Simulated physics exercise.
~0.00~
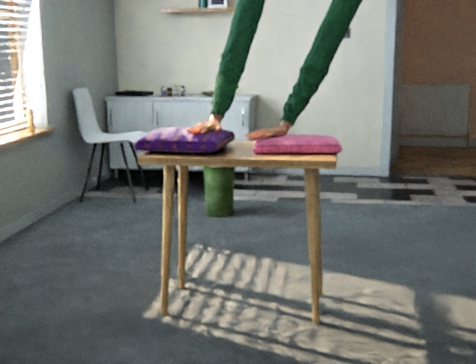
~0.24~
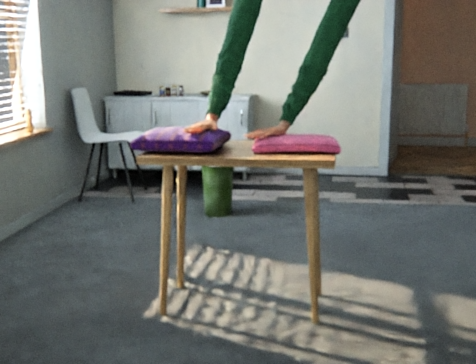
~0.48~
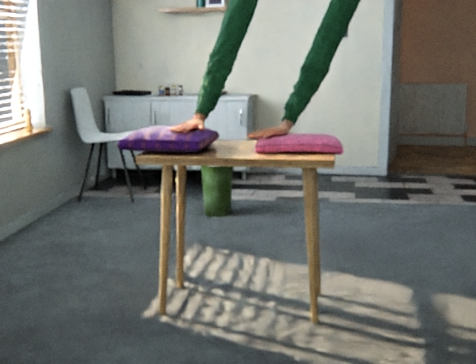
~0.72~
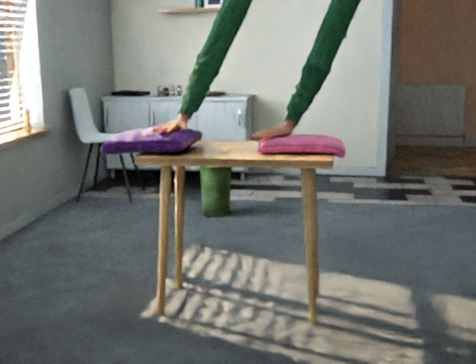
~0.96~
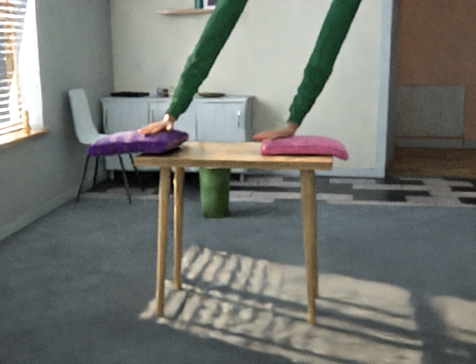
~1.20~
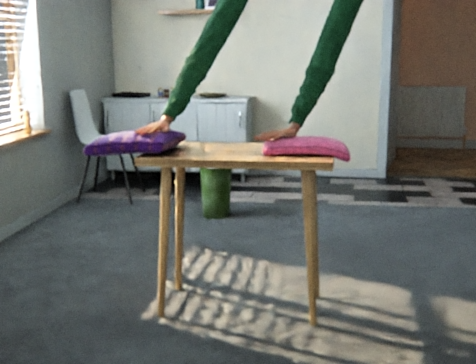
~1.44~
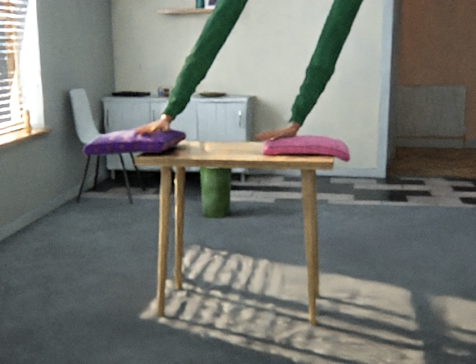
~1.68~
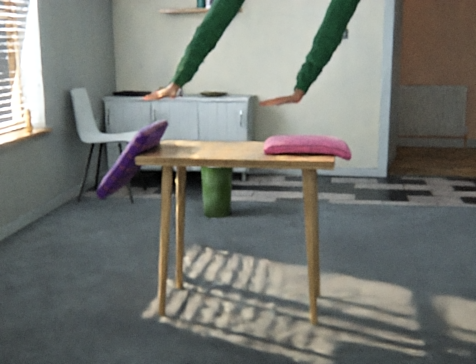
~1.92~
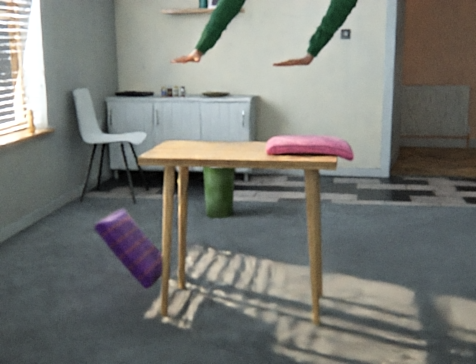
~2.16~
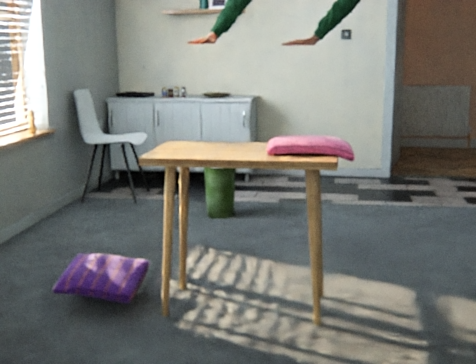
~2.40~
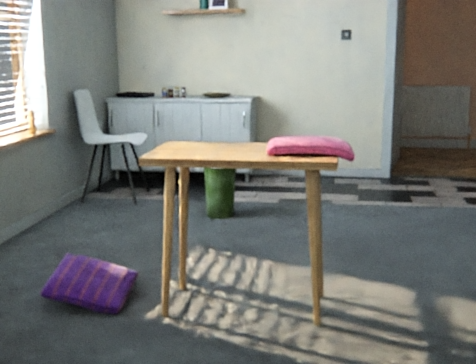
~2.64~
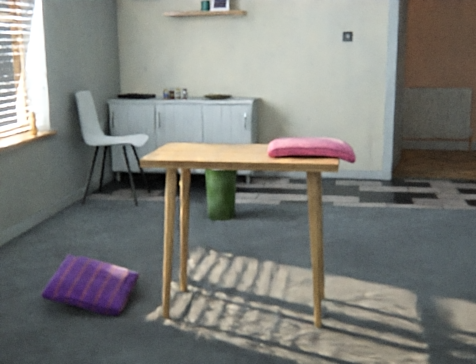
In this clip, two green-sleeved arms press on a purple cushion and a pink folded item atop a wooden table, sliding the cushion left and the other slightly right. As the hands lift away, the cushion tips off the left end and lands on the floor, while the pink item stays on top.
